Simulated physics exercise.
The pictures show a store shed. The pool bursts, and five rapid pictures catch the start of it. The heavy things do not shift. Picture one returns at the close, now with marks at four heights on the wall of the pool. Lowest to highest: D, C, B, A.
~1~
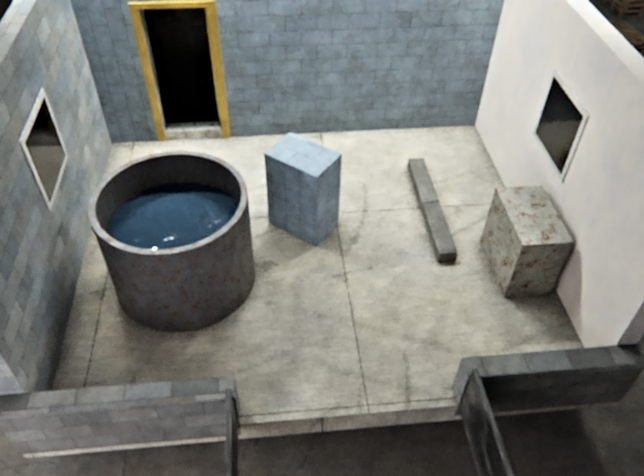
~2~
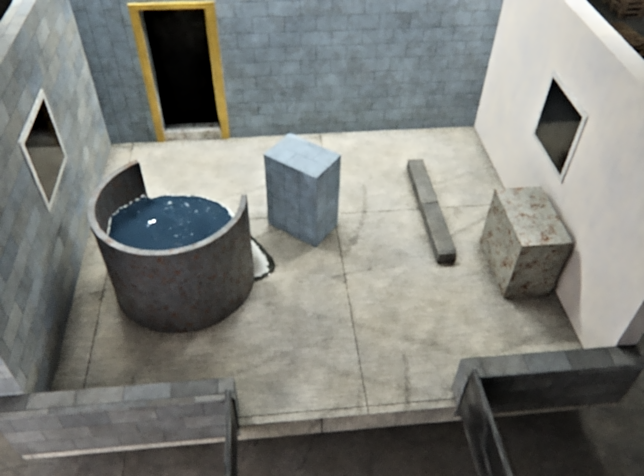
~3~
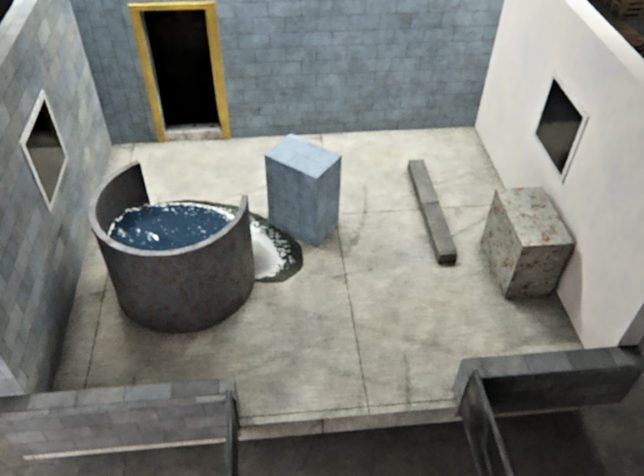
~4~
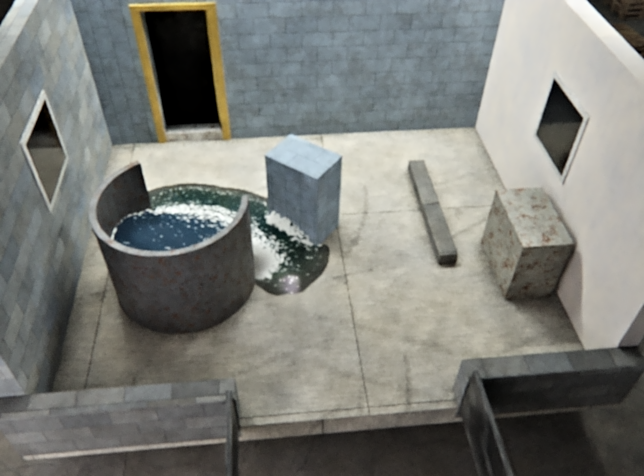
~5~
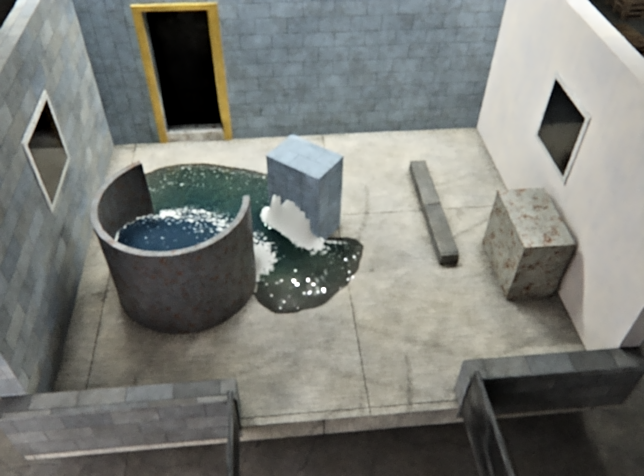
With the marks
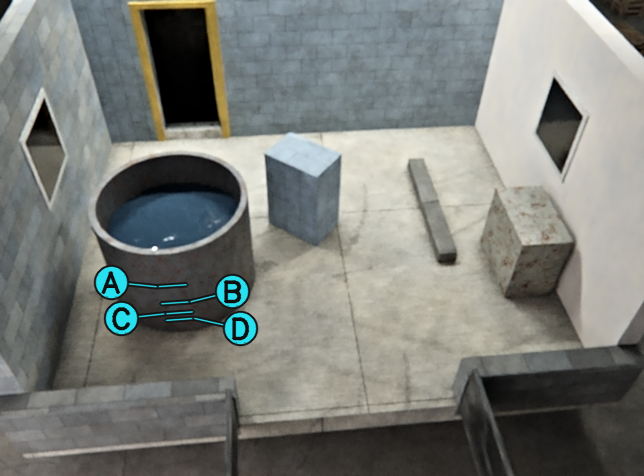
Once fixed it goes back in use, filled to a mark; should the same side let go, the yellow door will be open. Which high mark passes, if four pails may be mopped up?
Mark B just does it.
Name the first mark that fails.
It is A.
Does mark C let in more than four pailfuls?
No, not at all.
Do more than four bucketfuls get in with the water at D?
No, that is safe.
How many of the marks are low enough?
Three of them.
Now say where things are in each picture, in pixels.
The first picture shows water in the pool at rest, its middle at (176, 226); foot of the yellow doorway at (195, 139); open gate at (350, 364).
The second picture shows front seen at (261, 273), 2 % of the ground wet.
The third picture shows front seen at (294, 265), 6 % of the ground wet.
The fourth picture shows front seen at (322, 260), 11 % of the ground wet.
The fifth picture shows front seen at (355, 255), 19 % of the ground wet.
On the marked copy, A at (171, 285); B at (175, 302); C at (178, 312); D at (180, 319); from the bottom up D, C, B, A.
With A, about 11 bucketfuls get in.
With B, a bucket or two gets in.
With C, nothing gets over.
With D, nothing gets over.
